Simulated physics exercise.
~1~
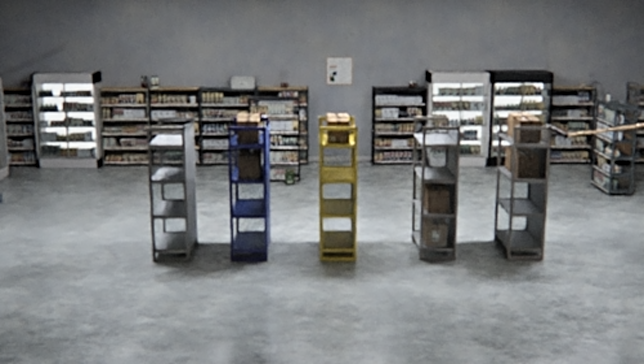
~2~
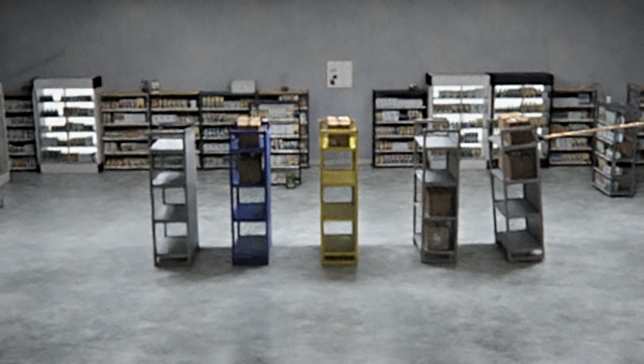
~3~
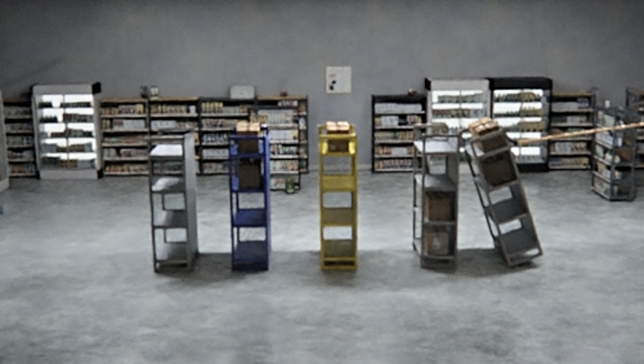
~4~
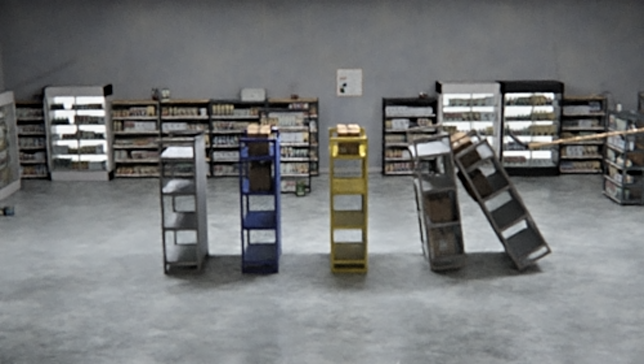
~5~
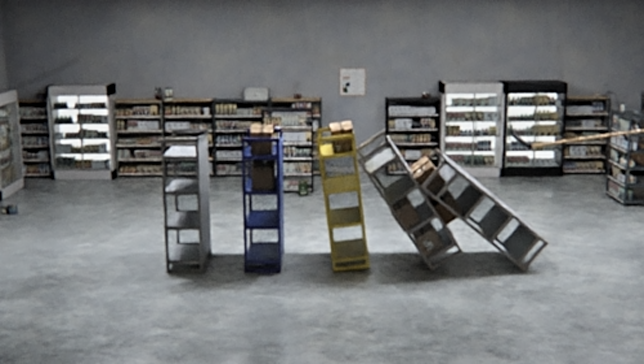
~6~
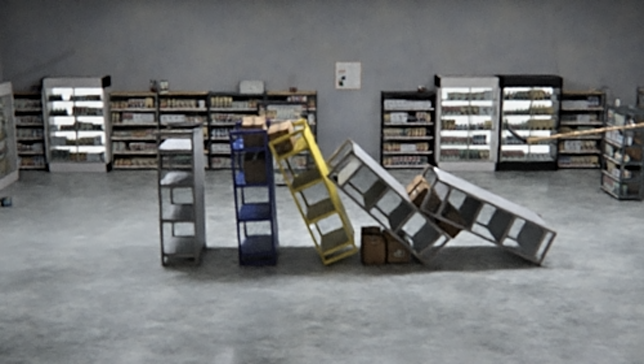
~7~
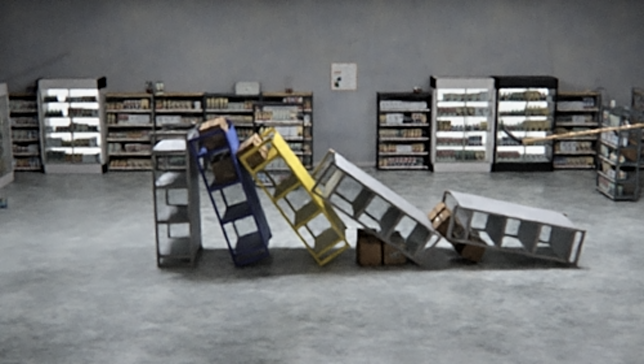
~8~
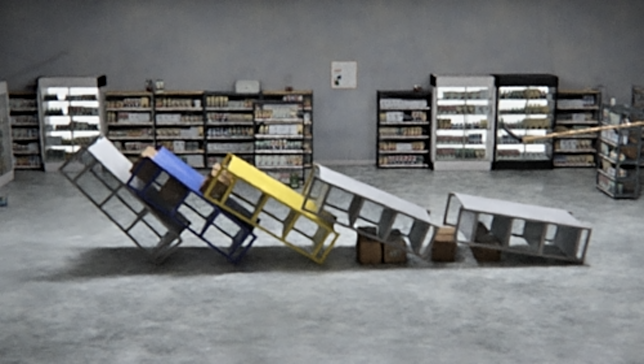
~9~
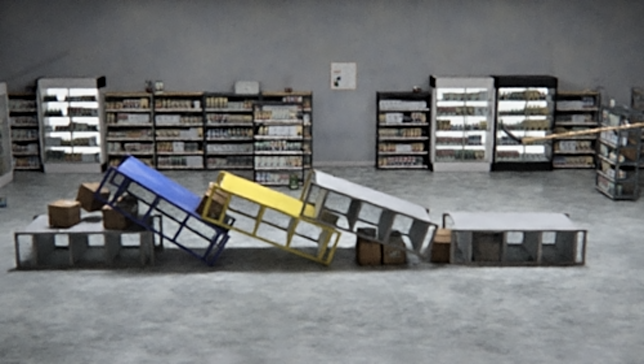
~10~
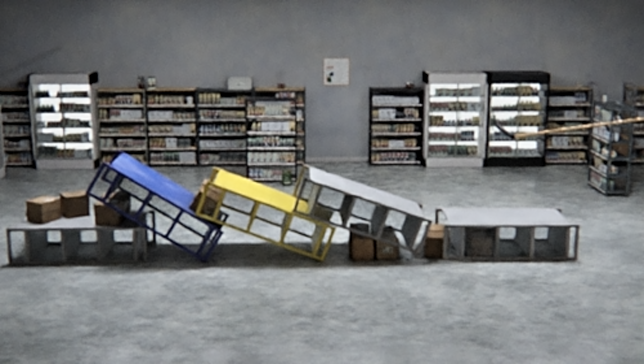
A pole pushed the rightmost of five shop racks over to the left, and it knocked down the next gray one, then the yellow, the blue and the last gray, spilling boxes, until the end racks lay flat and the middle three leaned.
